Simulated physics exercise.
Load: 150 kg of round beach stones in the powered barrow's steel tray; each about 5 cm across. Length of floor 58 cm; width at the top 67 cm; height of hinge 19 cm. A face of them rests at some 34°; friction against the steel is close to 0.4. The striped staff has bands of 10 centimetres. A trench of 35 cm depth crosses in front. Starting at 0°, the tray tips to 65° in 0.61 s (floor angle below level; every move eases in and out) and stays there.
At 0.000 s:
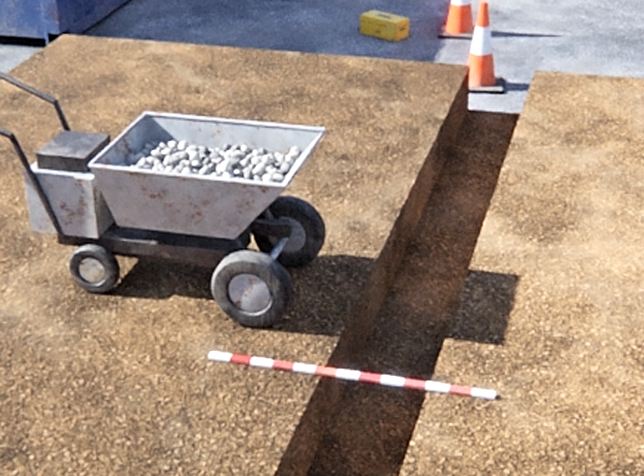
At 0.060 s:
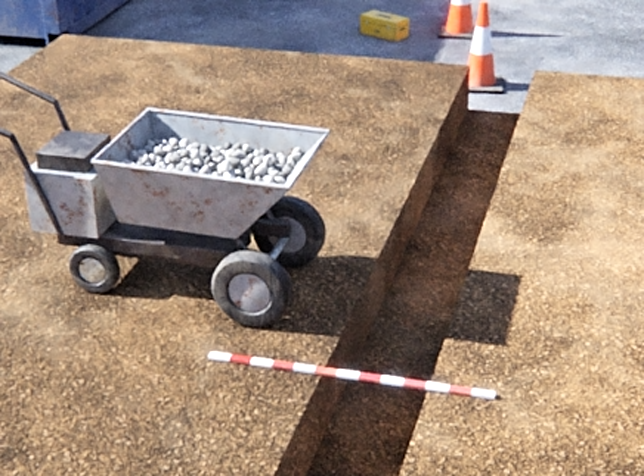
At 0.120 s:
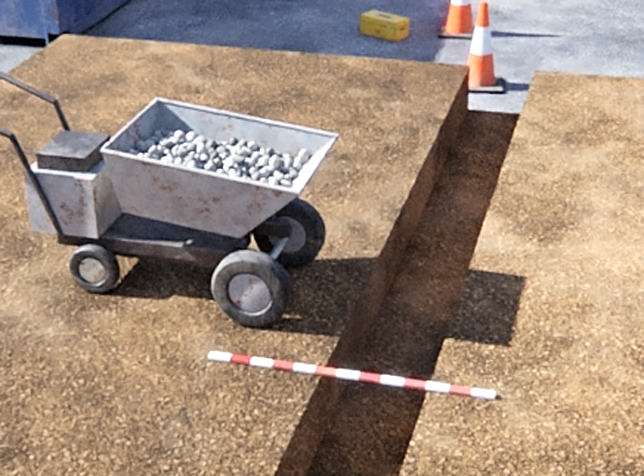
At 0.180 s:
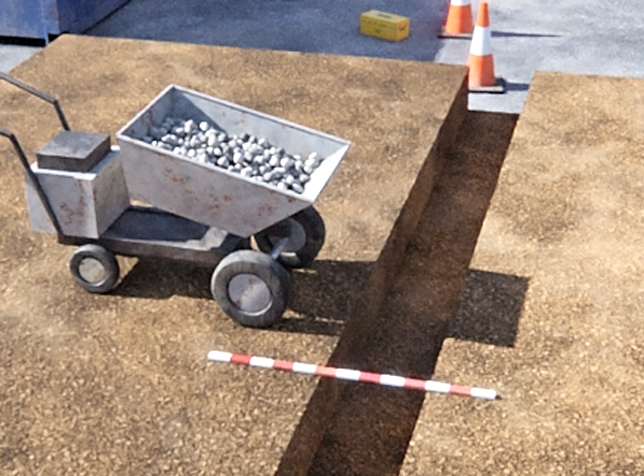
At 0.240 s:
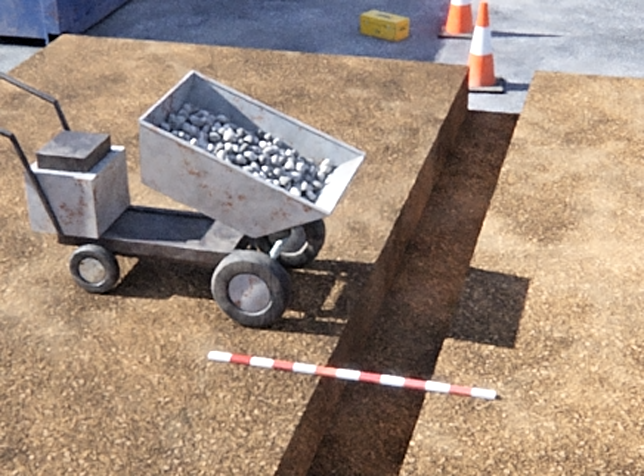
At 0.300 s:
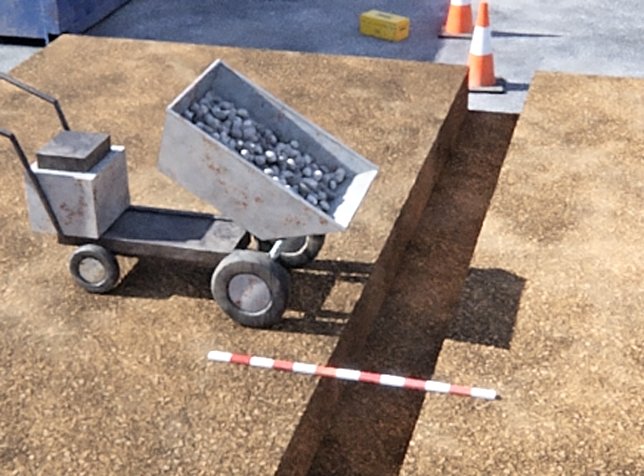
A small metal cart loaded with grey stones stood beside a trench, and its tray slowly tilted up at the left, its front edge lowering toward the right as the stones shifted inside.
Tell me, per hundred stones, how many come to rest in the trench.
54 per hundred.
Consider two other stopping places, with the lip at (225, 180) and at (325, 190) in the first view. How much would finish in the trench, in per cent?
Near 100 and near 25 percent.
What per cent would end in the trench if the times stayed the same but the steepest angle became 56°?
In that case some 50 per cent.
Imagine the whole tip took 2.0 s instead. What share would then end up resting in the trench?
Expected share: Around 90%.
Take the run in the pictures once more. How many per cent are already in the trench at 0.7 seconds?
15 per cent, give or take.
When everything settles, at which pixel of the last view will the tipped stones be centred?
The resting stones are centred at roughly (446, 353).
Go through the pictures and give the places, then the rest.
In the first frame, the tray is at 0°, its lip at (286, 186); the top of the load is at (214, 157).
The second frame shows lip at (290, 188), floor tilted 2°, highest stones at (184, 153); the stones move at 0.4 m/s on average.
In the third frame, the tray is at 7°, its lip at (300, 193); the top of the load is at (176, 144); the stones move at 0.9 m/s on average.
In the fourth frame, the tray is at 14°, its lip at (314, 202); the top of the load is at (177, 132); the stones move at 1.2 m/s on average.
The fifth frame shows lip at (330, 214), floor tilted 22°, highest stones at (192, 118); the stones move at 1.4 m/s on average.
The sixth frame shows lip at (345, 230), floor tilted 32°, highest stones at (207, 105); the stones move at 1.5 m/s on average.
After 0.5 s the floor is at 55°; 100 % in the tray; the foremost stones are at (355, 240).
After 0.7 s the floor is at 65°; 84 % in the tray, 16 % in the trench; the foremost stones are at (446, 301).
After 1.1 s the floor is at 65°; 22 % in the tray, 33 % in the trench, 45 % past the trench; the foremost stones are at (625, 335).
After 3.0 s the floor is at 65°; 0 % in the tray, 54 % in the trench, 46 % past the trench; the foremost stones are past the picture's edge.
